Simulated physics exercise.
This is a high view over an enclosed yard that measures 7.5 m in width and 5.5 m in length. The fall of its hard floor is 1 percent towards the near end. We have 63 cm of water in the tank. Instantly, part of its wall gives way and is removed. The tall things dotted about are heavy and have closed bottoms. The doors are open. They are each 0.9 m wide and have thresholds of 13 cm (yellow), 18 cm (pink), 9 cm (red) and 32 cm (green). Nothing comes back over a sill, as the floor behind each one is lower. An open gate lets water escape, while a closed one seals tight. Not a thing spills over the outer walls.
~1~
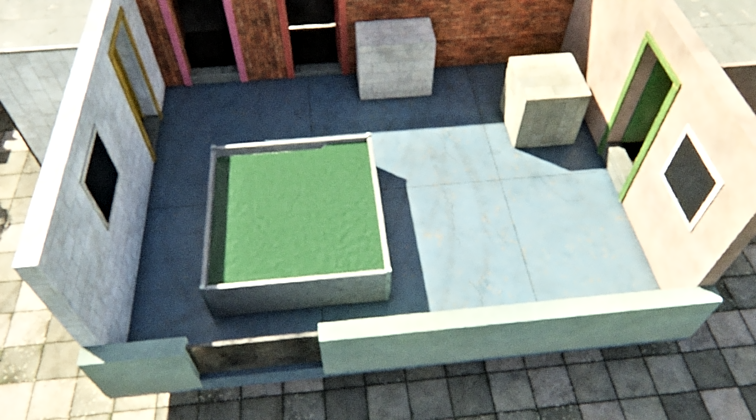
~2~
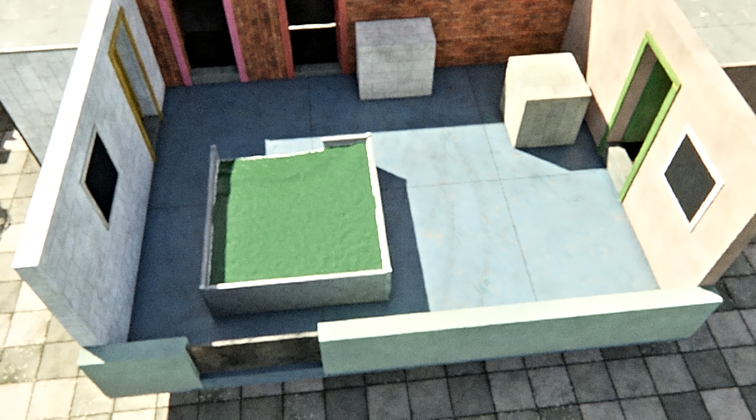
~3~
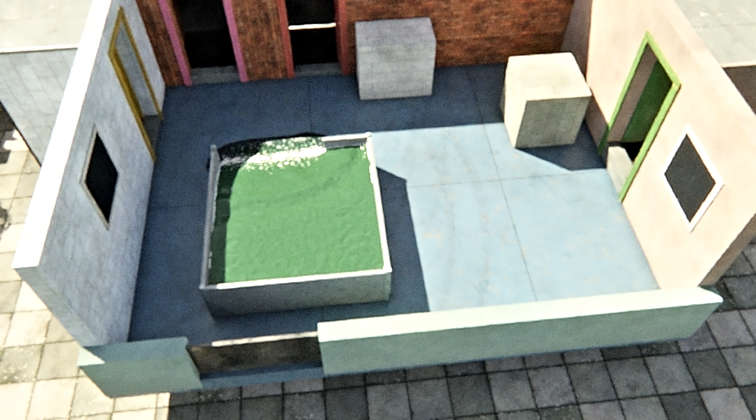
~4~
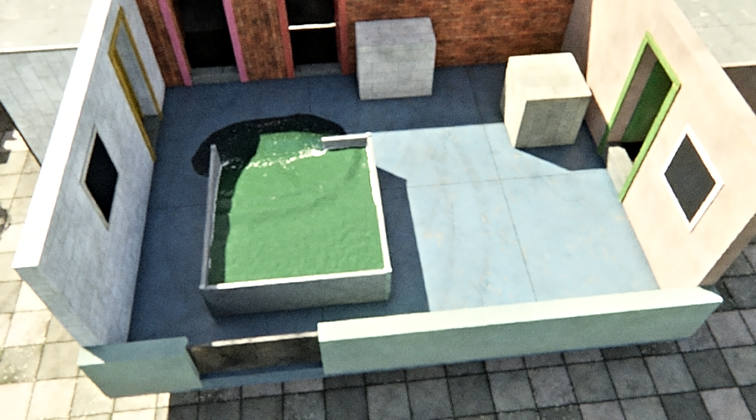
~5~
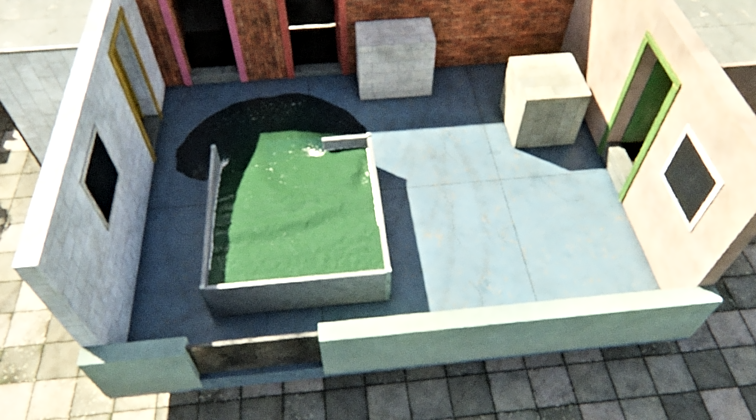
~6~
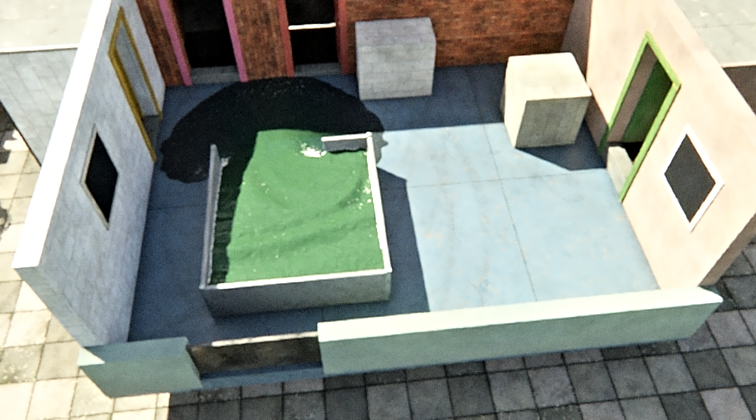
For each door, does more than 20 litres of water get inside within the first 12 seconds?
Door by door: The yellow door, yes; the pink door, yes; the red door, yes; the green door, no.
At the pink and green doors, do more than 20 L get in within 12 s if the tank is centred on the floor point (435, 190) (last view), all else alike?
Lab note: Pink door limit not exceeded; green door limit not exceeded.
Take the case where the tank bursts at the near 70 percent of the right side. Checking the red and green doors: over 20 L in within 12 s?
Against the limit, the red door stays within it and the green door stays within it.
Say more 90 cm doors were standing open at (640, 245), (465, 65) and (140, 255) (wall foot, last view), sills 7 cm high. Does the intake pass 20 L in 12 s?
Result in order - more than that, not enough, more than that.
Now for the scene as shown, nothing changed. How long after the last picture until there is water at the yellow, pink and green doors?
So yellow at 0.2 s, pink at 0.1 s, and green at 5.5 s.
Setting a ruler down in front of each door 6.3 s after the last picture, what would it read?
Depths in cm: Yellow 16, pink 15, red 15, green 2.
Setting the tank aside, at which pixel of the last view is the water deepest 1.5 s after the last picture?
Close to (205, 88).
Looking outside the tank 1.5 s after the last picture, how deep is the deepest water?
Up to near 44 cm.
Then, 0.7 s after the last picture water covers 25 % of the floor and is deepest (38 cm) near (254, 85); yellow door 9 cm at the sill, 0 L in, pink door 30 cm at the sill, 5 L in, red door 26 cm at the sill, 38 L in, green door not reached.
Then, 1.5 s after the last picture water covers 25 % of the floor and is deepest (44 cm) near (205, 88); yellow door 19 cm at the sill, 4 L in, pink door 36 cm at the sill, 50 L in, red door 30 cm at the sill, 130 L in, green door not reached.
Then, 2.8 s after the last picture water covers 45 % of the floor and is deepest (30 cm) near (175, 90); yellow door 21 cm at the sill, 53 L in, pink door 27 cm at the sill, 147 L in, red door 26 cm at the sill, 283 L in, green door not reached.
Then, 6.3 s after the last picture water covers 90 % of the floor and is deepest (18 cm) near (194, 363); yellow door 16 cm at the sill, 104 L in, pink door 15 cm at the sill, 169 L in, red door 15 cm at the sill, 439 L in, green door 2 cm at the sill, 0 L in.
Then, 11.3 s after the last picture water covers 95 % of the floor and is deepest (14 cm) near (124, 370); yellow door 7 cm at the sill, 109 L in, pink door 6 cm at the sill, 169 L in, red door 6 cm at the sill, 458 L in, green door 9 cm at the sill, 0 L in.
